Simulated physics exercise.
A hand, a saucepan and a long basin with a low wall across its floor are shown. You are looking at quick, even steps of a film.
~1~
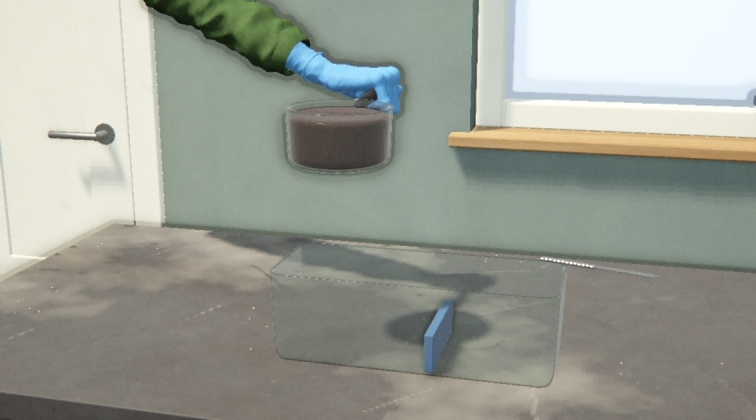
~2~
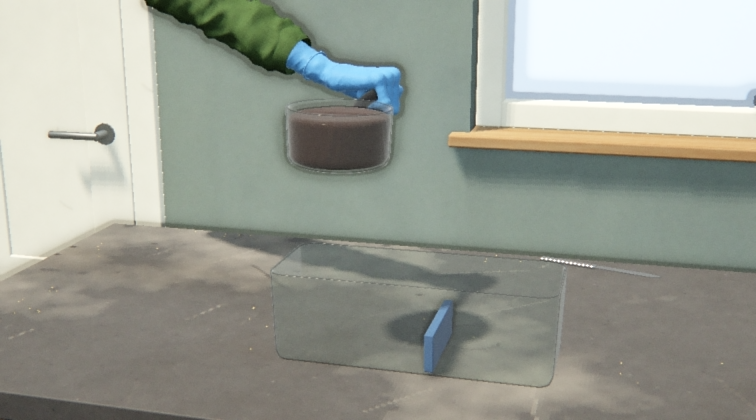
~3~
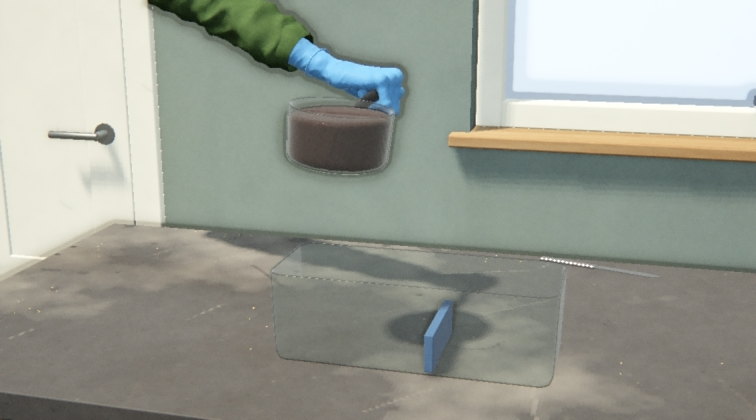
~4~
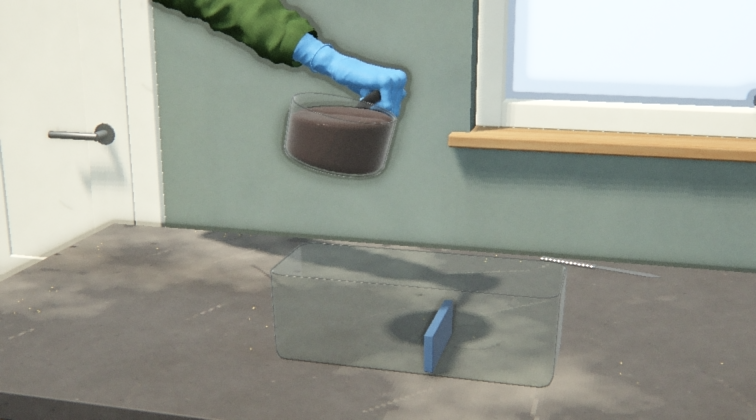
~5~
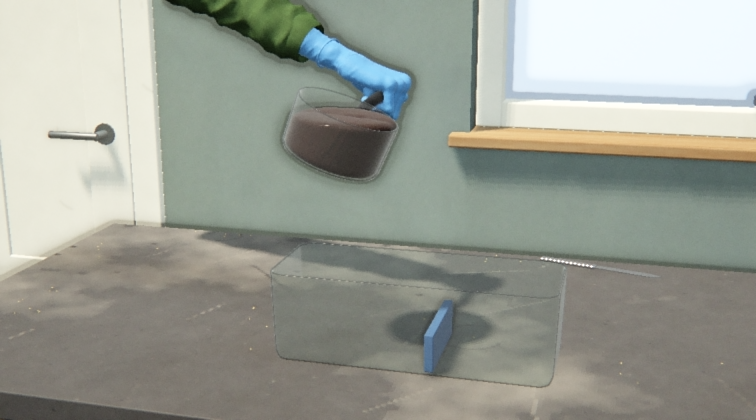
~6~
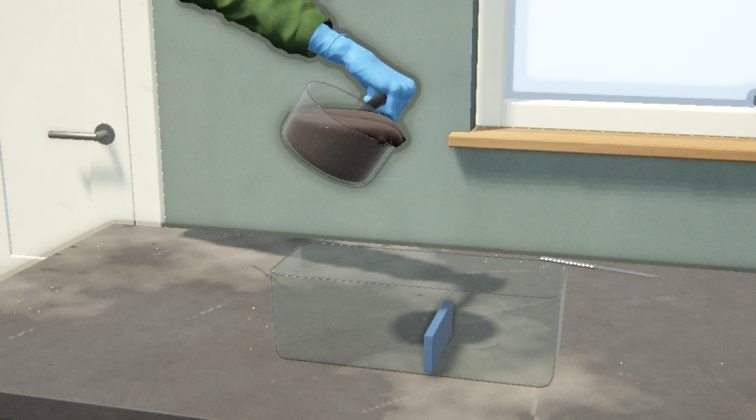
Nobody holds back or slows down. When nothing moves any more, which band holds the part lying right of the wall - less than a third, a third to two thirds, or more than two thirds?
Once it settles, the part right of the wall is a third to two thirds, I'd say.
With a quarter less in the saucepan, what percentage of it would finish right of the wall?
About 30 parts in a hundred, give or take.
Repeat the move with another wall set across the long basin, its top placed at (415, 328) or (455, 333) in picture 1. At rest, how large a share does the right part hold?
The first placement gives around 75 percent, the second 30 percent.
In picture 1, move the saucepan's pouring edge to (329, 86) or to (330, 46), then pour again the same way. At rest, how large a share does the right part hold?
Result, first then second: About 10 % and about 10 %.
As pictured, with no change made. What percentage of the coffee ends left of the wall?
It comes to some 50 per cent.
A moment on, the saucepan is tipped on its side and 28 per cent is still to pour, 4 is left of the wall and 18 right of it.
Next, the saucepan is tipped right over and 6 per cent is still to pour, 33 is left of the wall and 52 right of it.
Then the saucepan is tipped right over and 1 per cent is still to pour, 45 is left of the wall and 50 right of it.
Later the saucepan is tipped right over and 0 per cent is still to pour, 48 is left of the wall and 51 right of it.
Finally, 48 per cent lies left of the wall, 51 right of it and 2 outside.
